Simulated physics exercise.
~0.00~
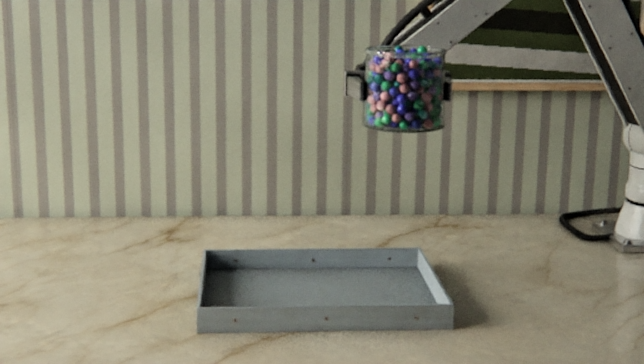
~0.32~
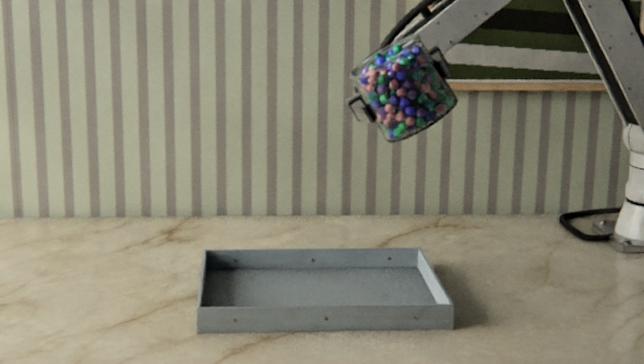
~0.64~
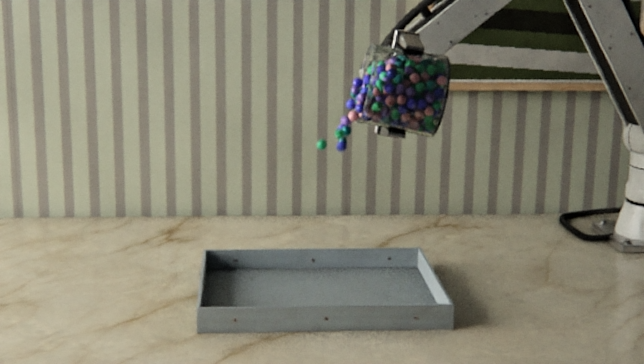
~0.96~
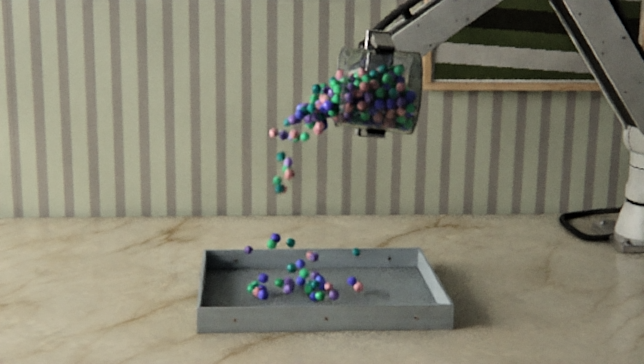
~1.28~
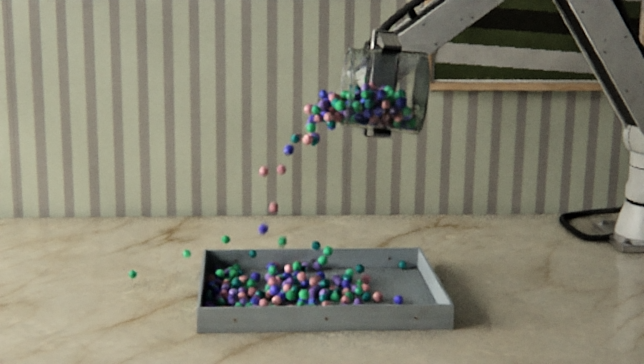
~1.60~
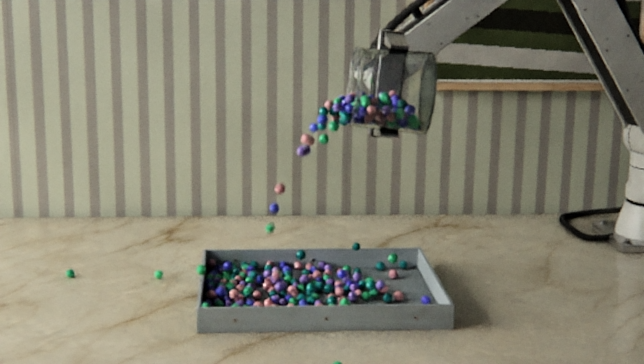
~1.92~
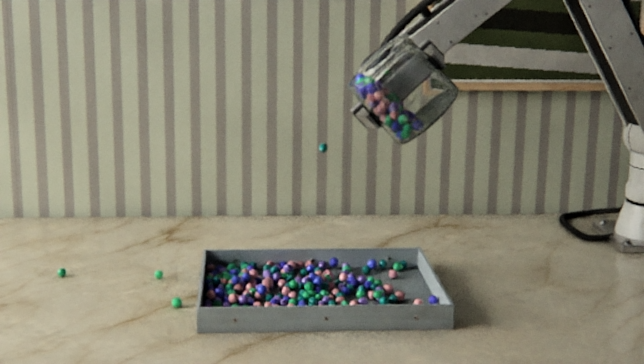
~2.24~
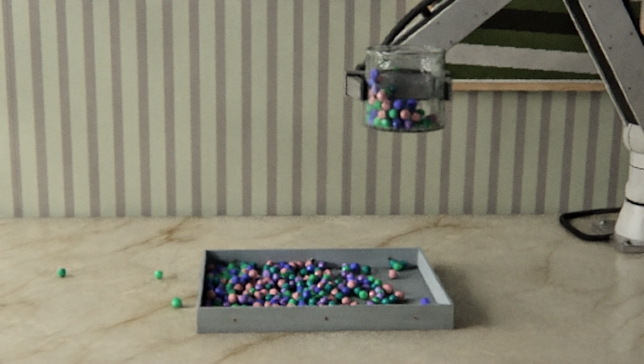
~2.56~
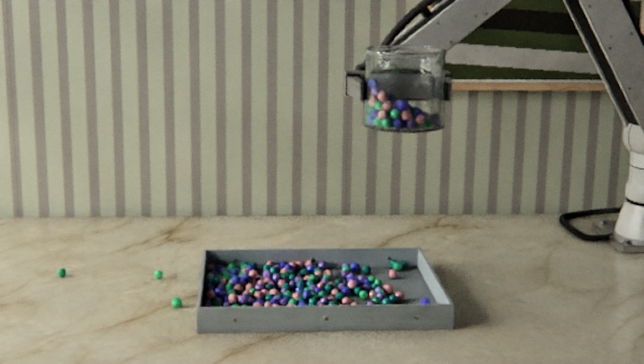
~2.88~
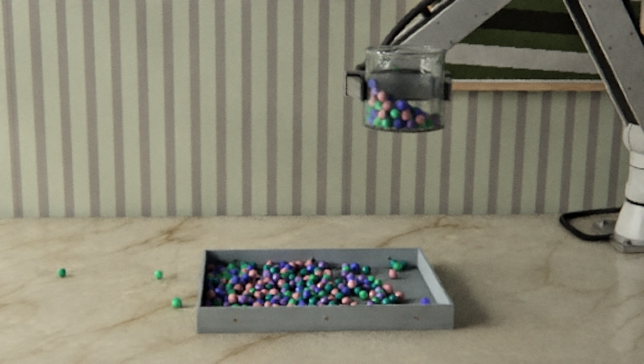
The footage shows a robotic gripper tipping a clear cup of colourful balls to the left over a grey tray, spilling most of them into it while a few scatter onto the marbled table, then turning upright and holding still with some balls left inside.
